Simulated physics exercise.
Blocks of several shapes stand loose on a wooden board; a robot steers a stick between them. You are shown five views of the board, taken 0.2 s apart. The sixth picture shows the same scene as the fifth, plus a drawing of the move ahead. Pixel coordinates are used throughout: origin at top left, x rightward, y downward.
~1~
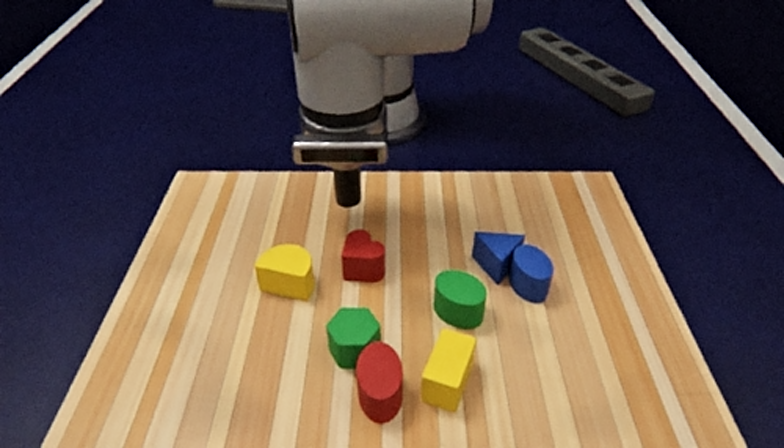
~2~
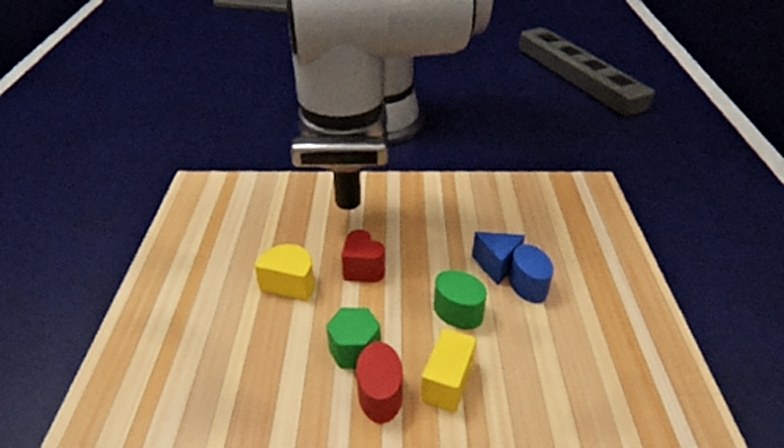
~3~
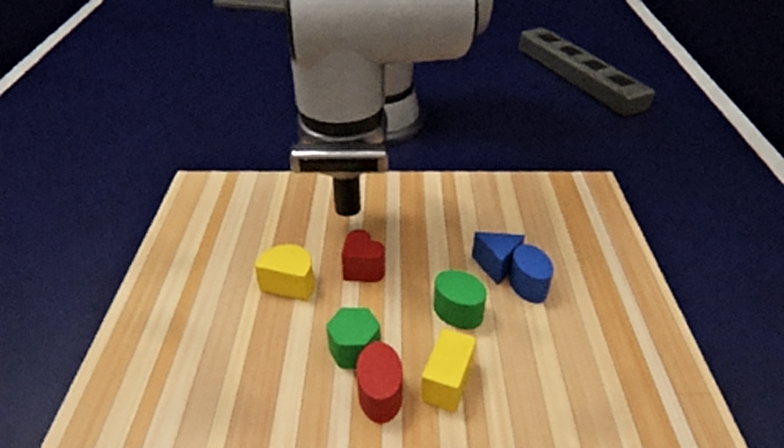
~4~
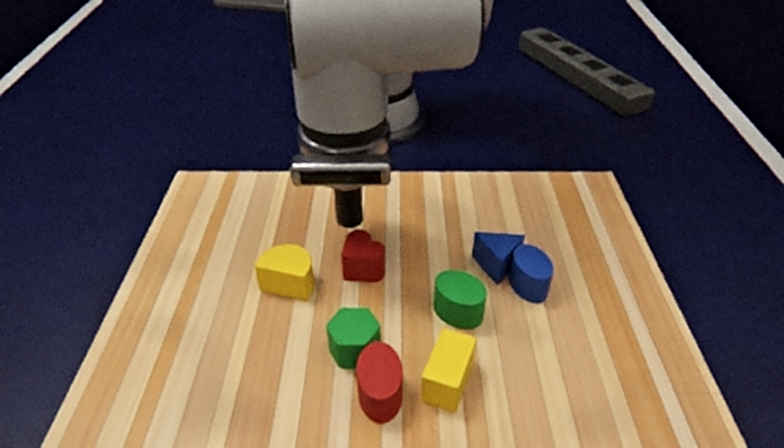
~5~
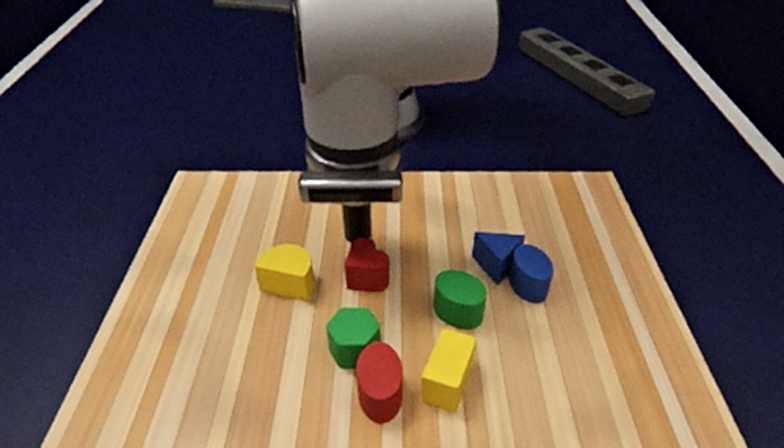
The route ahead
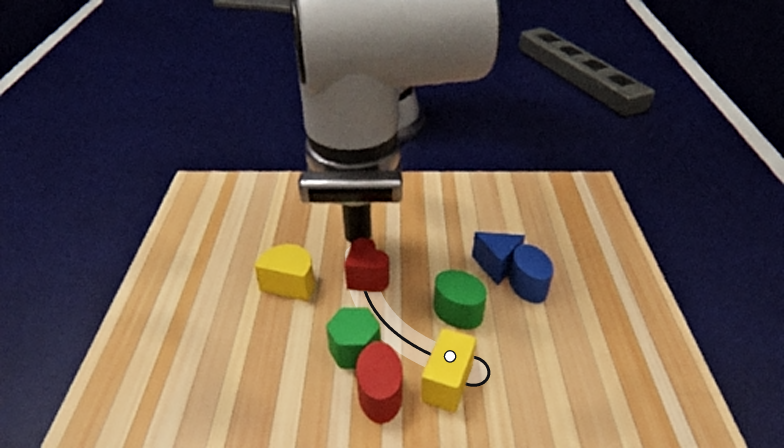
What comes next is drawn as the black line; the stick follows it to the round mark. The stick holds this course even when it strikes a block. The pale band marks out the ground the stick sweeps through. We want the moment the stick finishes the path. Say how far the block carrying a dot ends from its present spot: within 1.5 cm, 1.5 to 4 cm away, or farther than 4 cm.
The best fit is over 4 cm.
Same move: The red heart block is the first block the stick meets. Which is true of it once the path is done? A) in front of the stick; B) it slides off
That would be A.
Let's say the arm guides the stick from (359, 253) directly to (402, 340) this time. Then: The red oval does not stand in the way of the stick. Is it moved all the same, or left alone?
The red oval will not stay where it is.
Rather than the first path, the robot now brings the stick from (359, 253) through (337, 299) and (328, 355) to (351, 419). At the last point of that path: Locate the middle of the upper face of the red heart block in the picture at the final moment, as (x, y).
I'd guess (370, 288).
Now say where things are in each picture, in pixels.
The first picture shows tip of the stick at (349, 200), middles of tops, green hexagon at (353, 325), red heart block at (362, 245), red oval at (379, 369), yellow oblong at (450, 356).
The second picture shows stick at (348, 202), nothing pushed.
The third picture shows stick at (348, 209), nothing pushed.
The fourth picture shows stick at (350, 220), nothing pushed.
The fifth picture shows stick at (358, 235), green hexagon at (353, 325), red heart block at (366, 254), red oval at (379, 369), yellow oblong at (450, 356).
The line goes from (359, 253) through (368, 298) and (407, 341) to (472, 371); the dot is on the yellow oblong.
What follows on the original path. One third of the way, stick at (367, 280); green hexagon at (352, 332), turned 15° clockwise; red heart block at (387, 301).
Two thirds of the way, stick at (408, 323); green hexagon at (352, 333), turned 20° clockwise; red heart block at (438, 335), turned 25° clockwise; yellow oblong at (469, 367), turned 25° clockwise.
At the end, stick at (475, 353); green hexagon at (352, 333), turned 20° clockwise; red heart block at (512, 361), turned 15° clockwise; red oval unmoved; yellow oblong at (513, 399), turned 80° clockwise.
